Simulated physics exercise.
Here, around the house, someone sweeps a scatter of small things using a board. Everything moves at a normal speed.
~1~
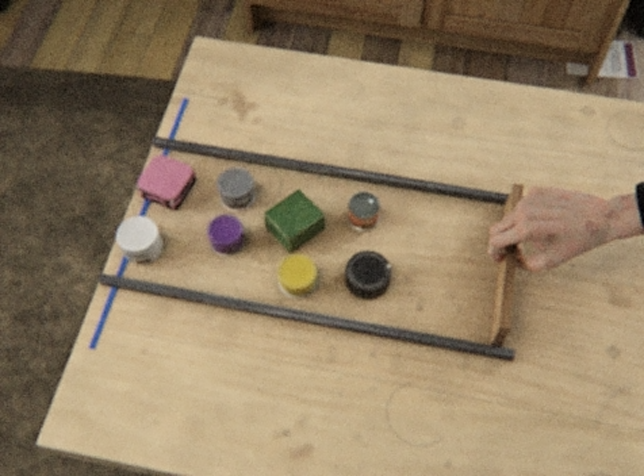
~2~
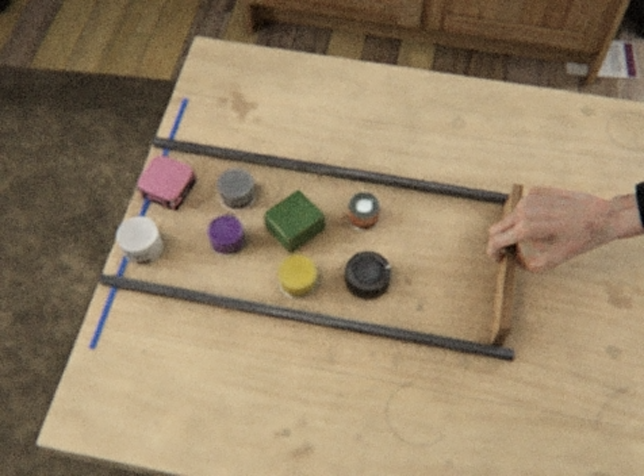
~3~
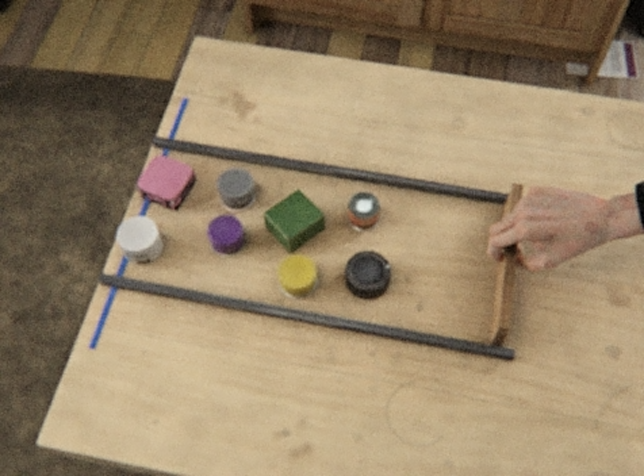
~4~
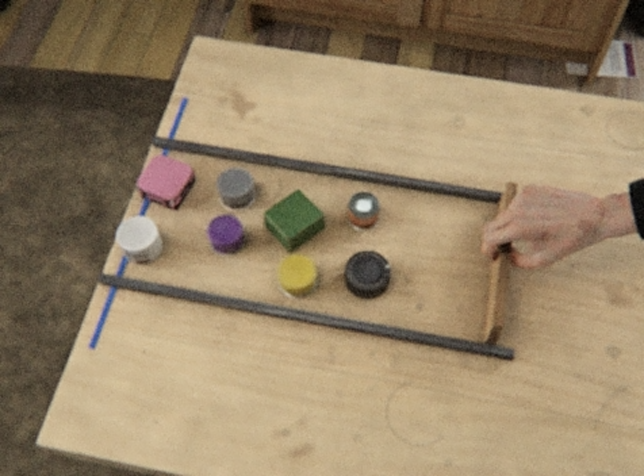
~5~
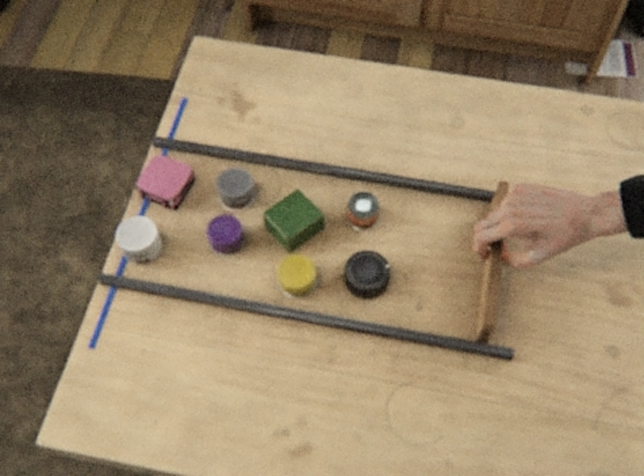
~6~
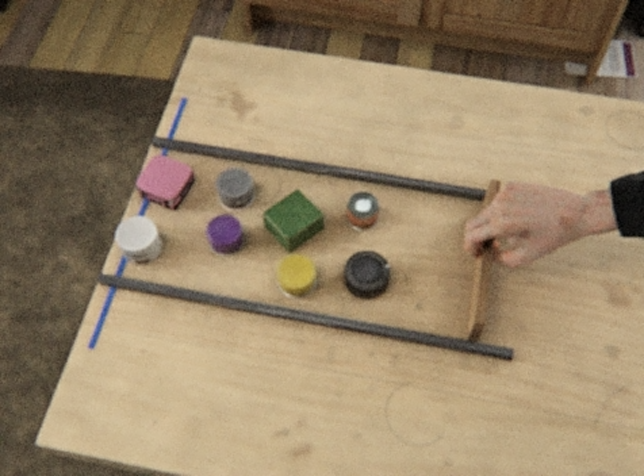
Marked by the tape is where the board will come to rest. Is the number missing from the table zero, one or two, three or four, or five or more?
Count off: Above four.
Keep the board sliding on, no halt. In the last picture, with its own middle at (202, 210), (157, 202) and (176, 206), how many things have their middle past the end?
Place by place, 2, 6 and 3.
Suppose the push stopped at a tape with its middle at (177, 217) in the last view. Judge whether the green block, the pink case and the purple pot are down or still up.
The green block stays put, the pink case topples down, the purple pot topples down.
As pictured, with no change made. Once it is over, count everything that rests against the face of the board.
1 of them.
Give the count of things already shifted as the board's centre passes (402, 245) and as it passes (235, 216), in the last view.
Counts: 0, 8.
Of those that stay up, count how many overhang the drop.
Looks like 1 of them.
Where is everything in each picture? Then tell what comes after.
White tub (140, 241); pink case (167, 183); grey tin (237, 190); board (508, 263); tape (143, 212), in the first frame.
Pink case (167, 183); yellow pot (298, 277), in the second frame.
Grey tin (236, 190); purple pot (226, 236), in the third frame.
White tub (140, 241); board (501, 262), in the fourth frame.
Pink case (166, 183); orange tin (363, 211), in the fifth frame.
White tub (139, 241); pink case (166, 183); grey tin (235, 189); board (484, 259); tape (142, 211), in the sixth frame.
A little later, none off yet; white tub at rest near (139, 241); pink case at rest near (166, 183); grey tin at rest near (235, 189).
Next, none off yet; white tub at rest near (139, 241); pink case at rest near (165, 182); grey tin shifted about its own width near (210, 173).
When it is over, the number that fall off is five or more; down, black lid, yellow pot, green block, purple pot, grey tin, pink case and white tub.
